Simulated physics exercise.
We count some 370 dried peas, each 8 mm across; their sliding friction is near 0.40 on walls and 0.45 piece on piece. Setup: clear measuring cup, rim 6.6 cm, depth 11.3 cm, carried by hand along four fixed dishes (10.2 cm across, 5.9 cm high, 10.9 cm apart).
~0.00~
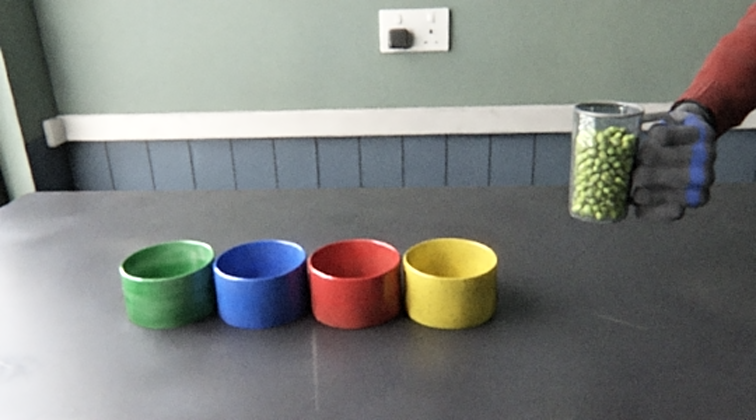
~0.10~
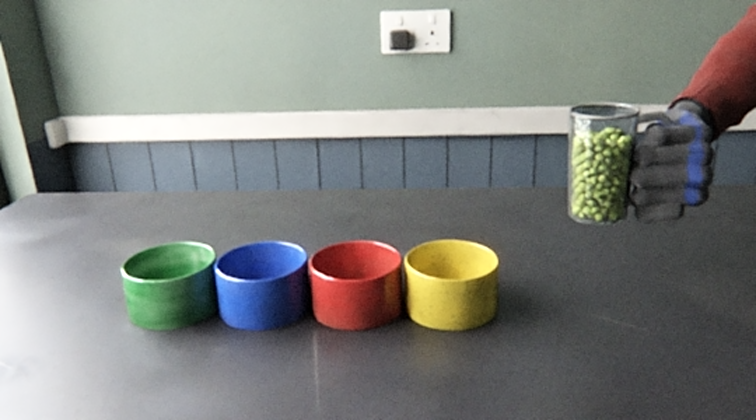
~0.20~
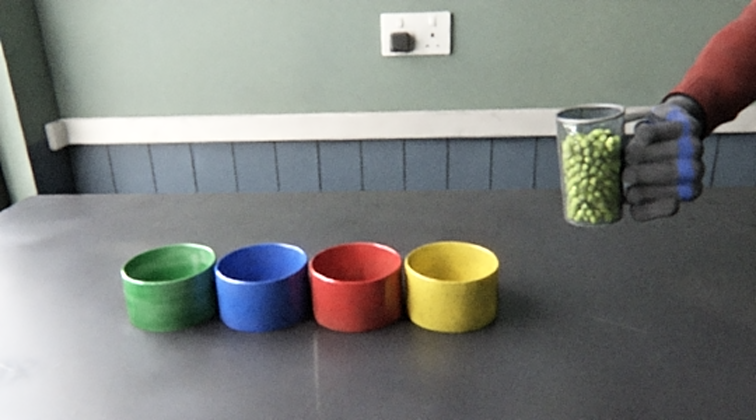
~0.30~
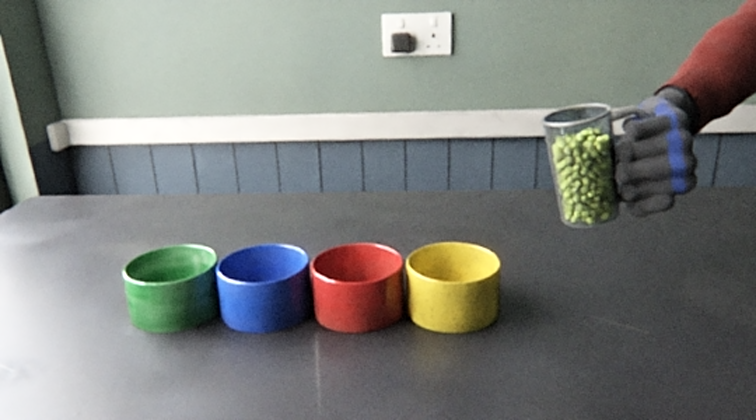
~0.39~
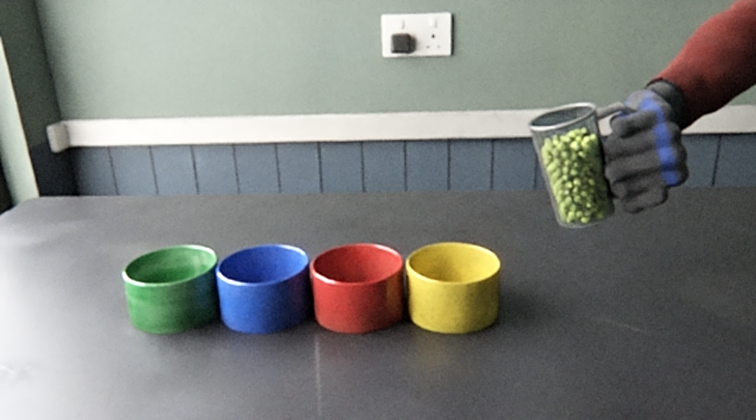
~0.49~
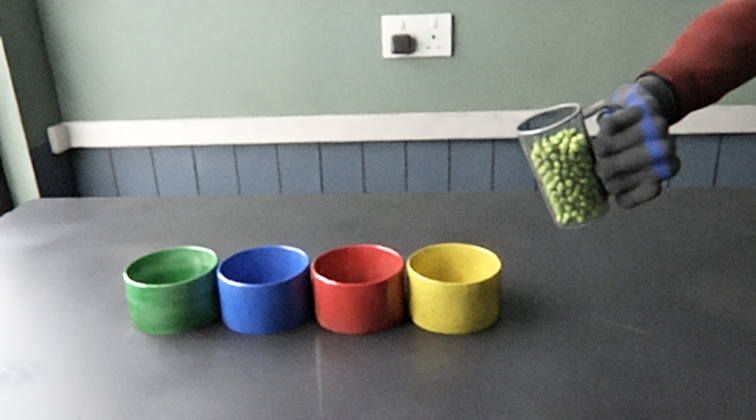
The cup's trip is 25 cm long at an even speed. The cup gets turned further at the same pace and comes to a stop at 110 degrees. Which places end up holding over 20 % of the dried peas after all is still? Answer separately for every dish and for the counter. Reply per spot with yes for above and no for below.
Red dish: Yes, above. Blue dish: Yes, above. Green dish: No, below. Yellow dish: No, below. Counter: No, below.
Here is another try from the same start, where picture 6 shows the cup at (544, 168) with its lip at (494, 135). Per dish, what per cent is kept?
The red dish keeps 10, the blue one 70, the green one 0 and the yellow one 0.
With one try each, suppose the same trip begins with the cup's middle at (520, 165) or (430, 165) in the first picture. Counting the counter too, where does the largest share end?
The biggest share goes to blue on the first try and green on the second.
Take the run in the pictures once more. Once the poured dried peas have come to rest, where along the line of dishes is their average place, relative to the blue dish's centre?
5 cm to the right.
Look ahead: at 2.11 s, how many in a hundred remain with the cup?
Near 90 per cent of the load.
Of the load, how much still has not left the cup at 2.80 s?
5 %.
Then, at 1.46 s, tilt 71 degrees; cup holds 100 %.
After 2.11 s, tilt 104 degrees; cup holds 90 %, red 10 %.
After 2.80 s, tilt 110 degrees; cup holds 5 %, red 45 %, blue 35 %.
By 3.6 s all is still; red 45 %, blue 45 %, green 0 %, yellow 0 %, counter 10 %.
